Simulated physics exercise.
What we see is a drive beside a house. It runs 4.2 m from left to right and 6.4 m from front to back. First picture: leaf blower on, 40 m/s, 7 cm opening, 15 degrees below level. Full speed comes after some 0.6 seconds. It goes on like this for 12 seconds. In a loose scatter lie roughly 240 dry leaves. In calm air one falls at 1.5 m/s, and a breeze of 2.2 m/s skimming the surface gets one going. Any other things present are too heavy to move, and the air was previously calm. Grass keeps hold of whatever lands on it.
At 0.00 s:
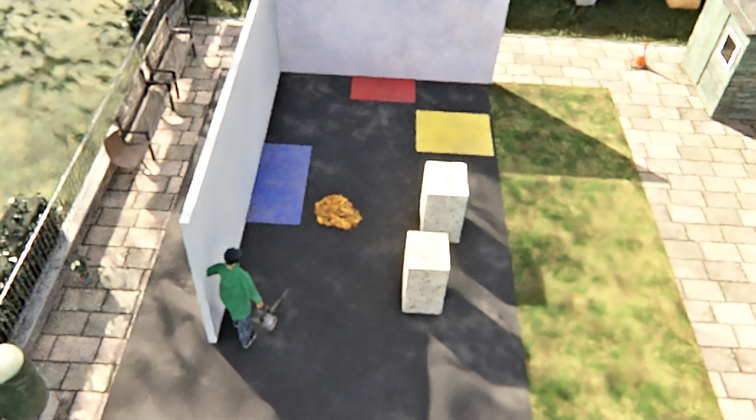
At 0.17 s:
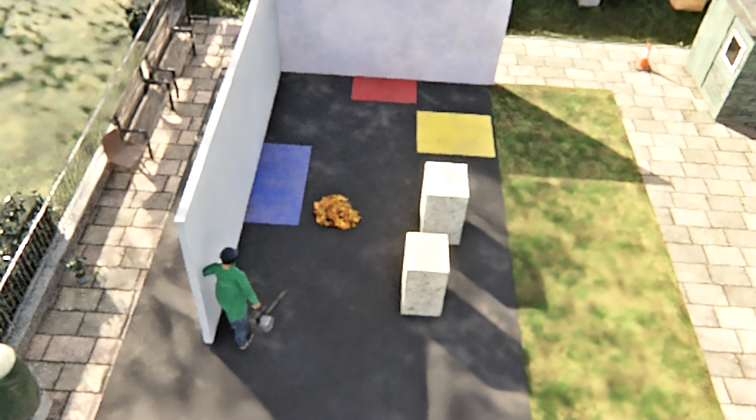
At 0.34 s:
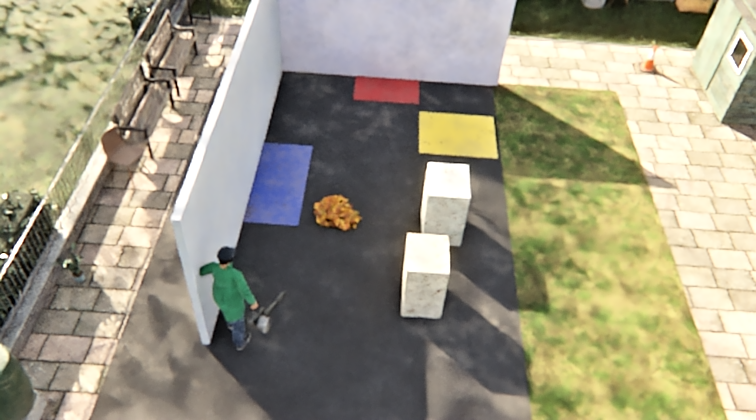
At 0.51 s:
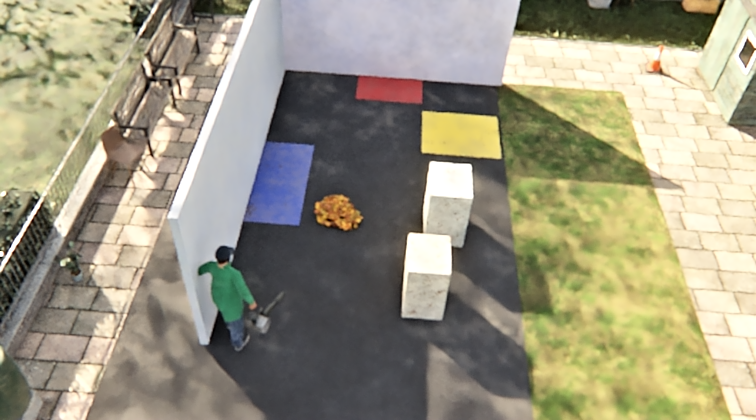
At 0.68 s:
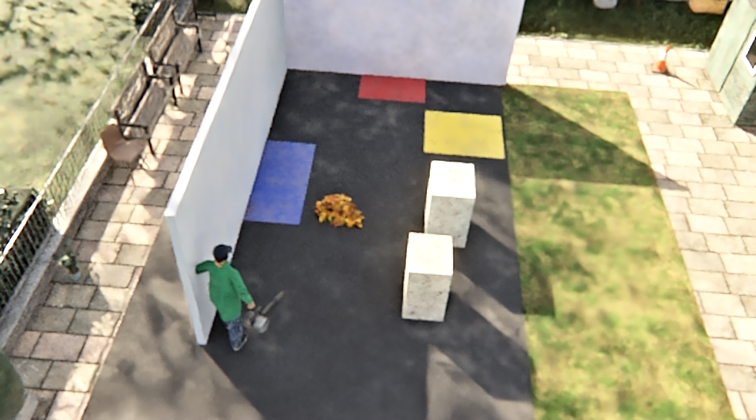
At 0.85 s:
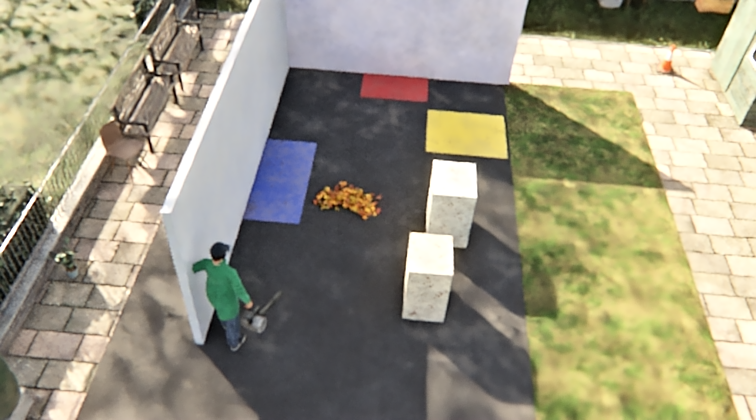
Orange dry leaves lying in a heap on a dark drive, then starting to spread as a green-topped person holds a leaf blower.
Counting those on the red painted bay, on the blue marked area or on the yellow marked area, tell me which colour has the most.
The red one has the most.
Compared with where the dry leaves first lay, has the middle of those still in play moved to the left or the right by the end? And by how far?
Rightward, some 0.8 m.
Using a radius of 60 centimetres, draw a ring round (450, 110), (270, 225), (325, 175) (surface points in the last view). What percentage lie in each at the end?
First spot near 25 %, second near 0 %, third near 0 %.
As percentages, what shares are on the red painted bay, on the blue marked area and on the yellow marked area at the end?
I'd put it at around 50 % for red, 0 % for blue and 3 % for yellow.
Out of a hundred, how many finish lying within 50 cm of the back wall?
It comes to close to 40 per cent.
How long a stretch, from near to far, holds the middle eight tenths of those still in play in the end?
That comes to close to 0.8 m, I reckon.
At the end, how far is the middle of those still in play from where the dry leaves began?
3.4 m.
After 2.4 s, 0 % are on the blue marked area, 1 % on the red painted bay and 20 % on the yellow marked area; the middle of those still in play is near (398, 116); 0 % have settled or left.
After 3.8 s, 0 % are on the blue marked area, 28 % on the red painted bay and 12 % on the yellow marked area; the middle of those still in play is near (402, 102); 6 % have settled or left.
After 6.6 s, 0 % are on the blue marked area, 43 % on the red painted bay and 5 % on the yellow marked area; the middle of those still in play is near (404, 97); 21 % have settled or left.
After 12.0 s, at the end, 0 % are on the blue marked area, 46 % on the red painted bay and 3 % on the yellow marked area; the middle of those still in play is near (410, 92).
